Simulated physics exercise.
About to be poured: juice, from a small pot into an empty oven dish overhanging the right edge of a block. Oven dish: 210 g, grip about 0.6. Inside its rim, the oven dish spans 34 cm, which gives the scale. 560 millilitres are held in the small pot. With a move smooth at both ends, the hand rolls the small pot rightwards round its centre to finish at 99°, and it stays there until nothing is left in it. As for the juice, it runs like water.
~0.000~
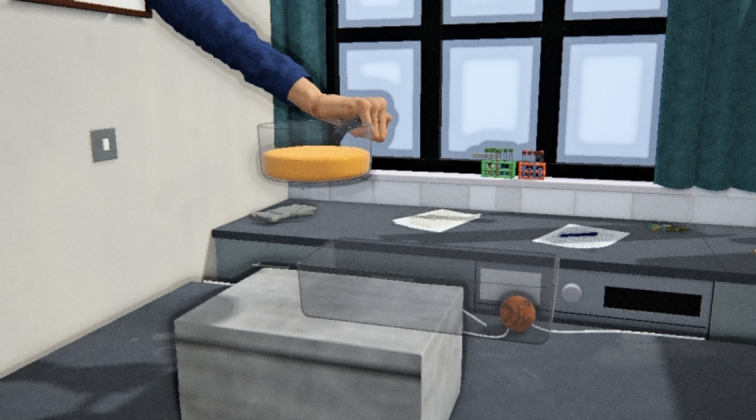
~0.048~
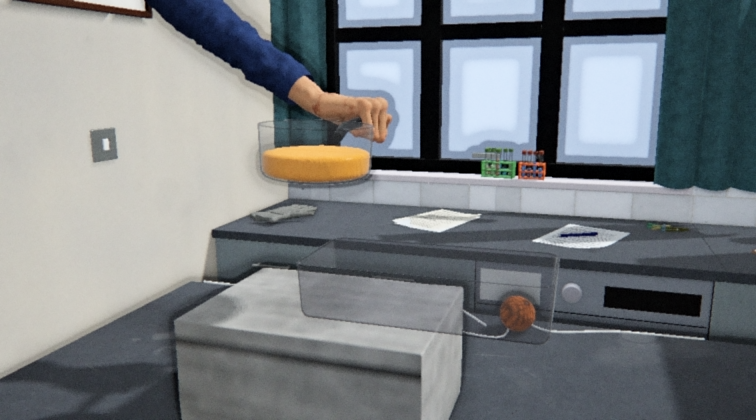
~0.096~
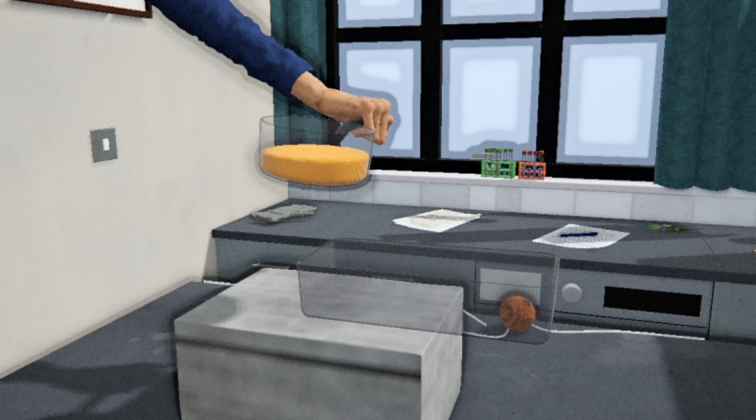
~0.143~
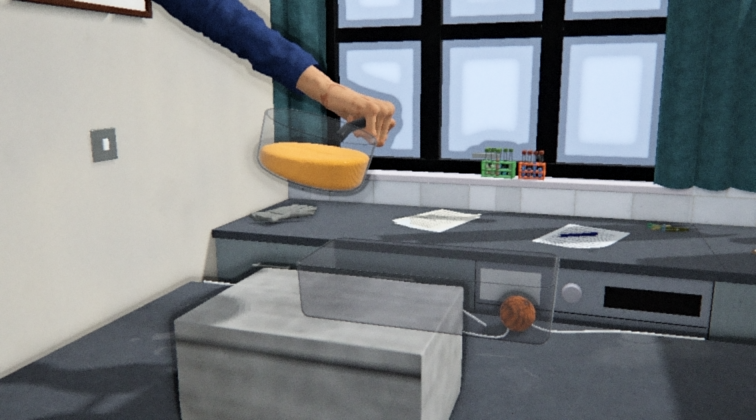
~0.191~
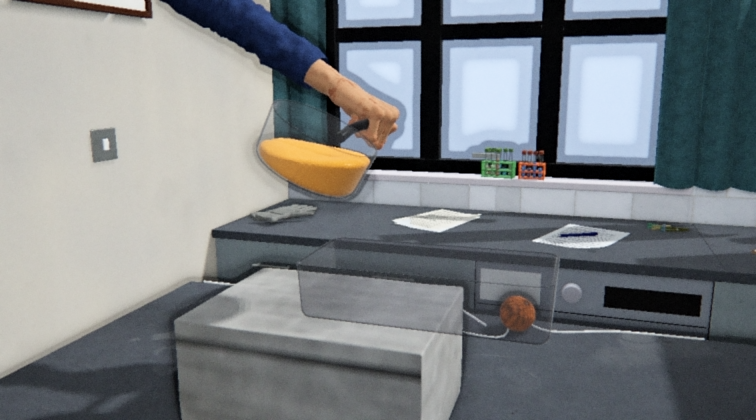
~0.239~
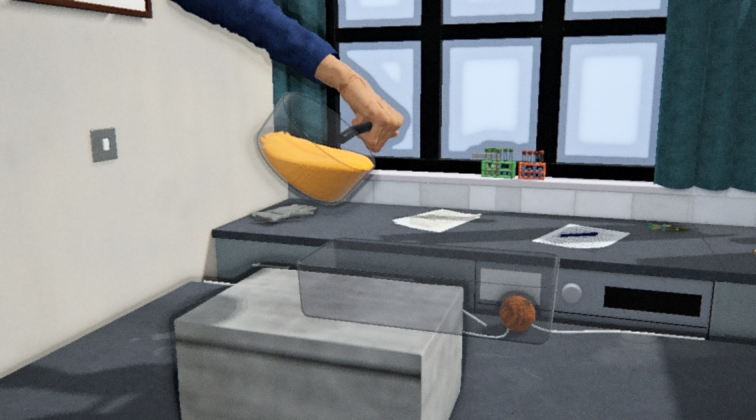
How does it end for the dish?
The dish stays safe.
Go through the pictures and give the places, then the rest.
In the first picture, tilt 0°; pouring edge (368, 127); surface from (270, 151) to (368, 154); the oven dish's rim runs from (317, 251) to (556, 271); the block's edge is at (421, 355).
In the second picture, tilt 2°; pouring edge (369, 129); surface from (270, 150) to (368, 154).
In the third picture, tilt 8°; pouring edge (371, 135); surface from (270, 148) to (368, 156).
In the fourth picture, tilt 17°; pouring edge (373, 145); surface from (269, 146) to (368, 158).
In the fifth picture, tilt 29°; pouring edge (373, 158); surface from (268, 140) to (369, 160).
In the sixth picture, tilt 42°; pouring edge (370, 171); surface from (272, 135) to (372, 164).
Then, 0.48 s in, the tilt is 96° and 23 per cent is still to pour; the oven dish lies level with 29 per cent in it.
Then, 0.65 s in, the tilt is 99° and 10 per cent is still to pour; the oven dish lies level with 80 per cent in it.
Then, 0.83 s in, the tilt is 99° and 2 per cent is still to pour; the oven dish lies level with 88 per cent in it.
Then, 1.03 s in, the tilt is 99° and 0 per cent is still to pour; the oven dish lies level with 94 per cent in it.
Finally, the oven dish lies level with 95 per cent in it.
